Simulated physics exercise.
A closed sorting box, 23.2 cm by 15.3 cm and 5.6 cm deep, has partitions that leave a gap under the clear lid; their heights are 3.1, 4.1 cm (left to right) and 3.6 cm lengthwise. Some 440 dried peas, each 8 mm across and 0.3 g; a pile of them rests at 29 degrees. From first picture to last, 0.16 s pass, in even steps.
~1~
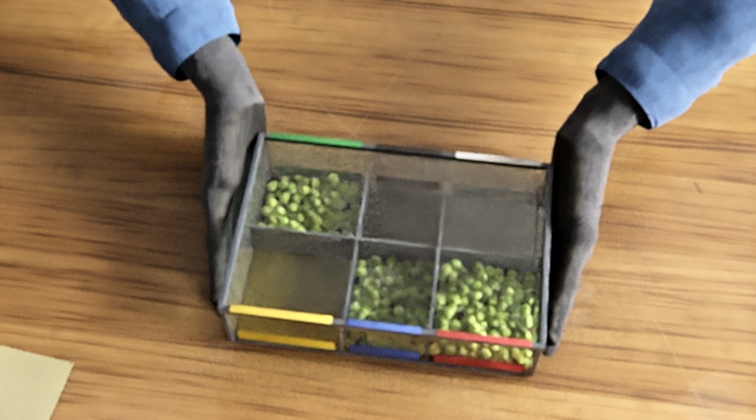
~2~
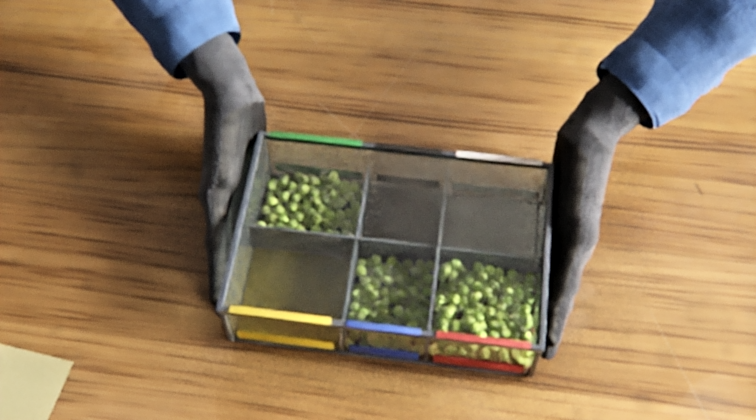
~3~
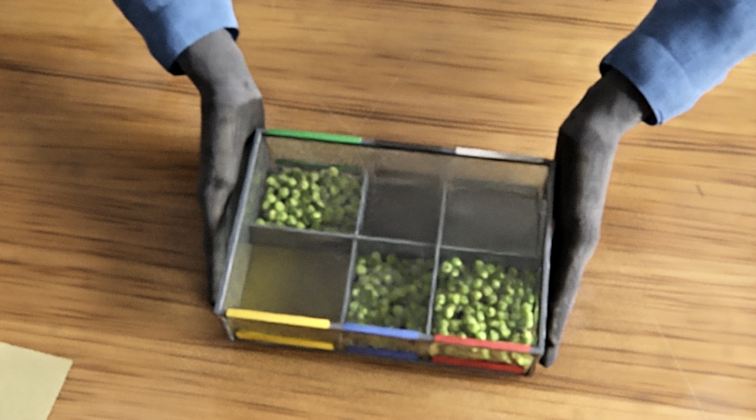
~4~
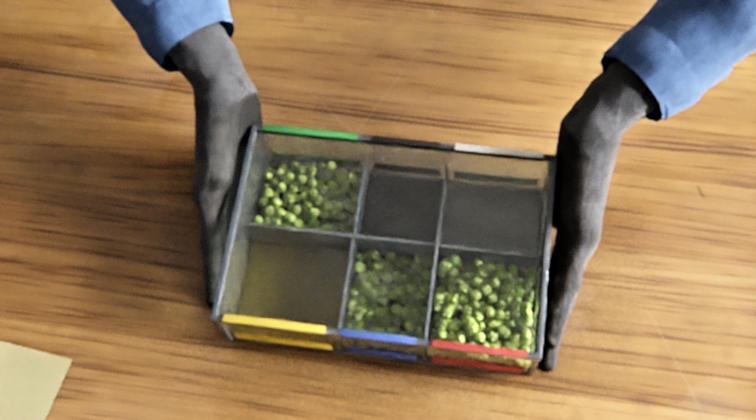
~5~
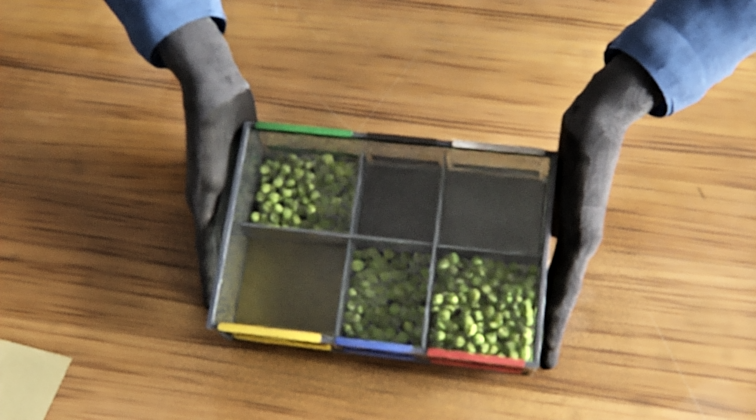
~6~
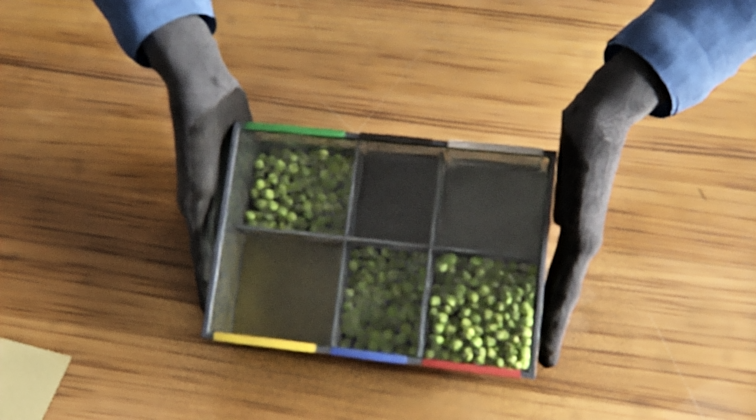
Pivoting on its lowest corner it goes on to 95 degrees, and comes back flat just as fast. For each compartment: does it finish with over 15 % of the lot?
Red above, blue above, green below, yellow above, white below, black below.
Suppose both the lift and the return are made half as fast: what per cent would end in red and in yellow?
Red 45; yellow 25.
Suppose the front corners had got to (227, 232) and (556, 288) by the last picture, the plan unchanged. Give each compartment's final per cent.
Red 15, blue 5, green 25, yellow 0, white 35, black 20.
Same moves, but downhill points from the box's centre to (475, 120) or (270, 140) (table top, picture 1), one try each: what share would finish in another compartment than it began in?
Some 50 and 45 per cent.
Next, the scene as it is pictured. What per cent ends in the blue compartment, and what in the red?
Blue 25; red 45.
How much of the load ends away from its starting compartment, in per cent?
About 25 per cent.
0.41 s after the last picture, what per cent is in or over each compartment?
Red 45, blue 25, green 20, yellow 10, white 0, black 0.
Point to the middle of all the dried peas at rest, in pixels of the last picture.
Near (405, 322).
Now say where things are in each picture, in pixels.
In the first picture, box tilt 0 degrees, front corners at (224, 307) and (540, 344); red 45 %, blue 25 %, green 25 %.
In the second picture, box tilt 1 degrees, front corners at (223, 307) and (539, 346).
In the third picture, box tilt 4 degrees, front corners at (221, 310) and (538, 349), lowest corner left front.
In the fourth picture, box tilt 9 degrees, front corners at (217, 315) and (536, 354), lowest corner left front.
In the fifth picture, box tilt 15 degrees, front corners at (213, 323) and (533, 362), lowest corner left front.
In the sixth picture, box tilt 23 degrees, front corners at (208, 332) and (530, 373), lowest corner left front; red 45 %, blue 25 %, green 25 %.
Then, 0.41 s after the last picture, tilt 94 degrees; red 45 %, blue 25 %, green 20 %, yellow 10 %.
Then, 0.68 s after the last picture, tilt 39 degrees; red 45 %, blue 25 %, green 5 %, yellow 25 %.
Then, 1.06 s after the last picture, tilt 0 degrees; red 45 %, blue 25 %, green 5 %, yellow 25 %.
In the end, red 45 %, blue 25 %, green 5 %, yellow 25 %, white 0 %, black 0 %.
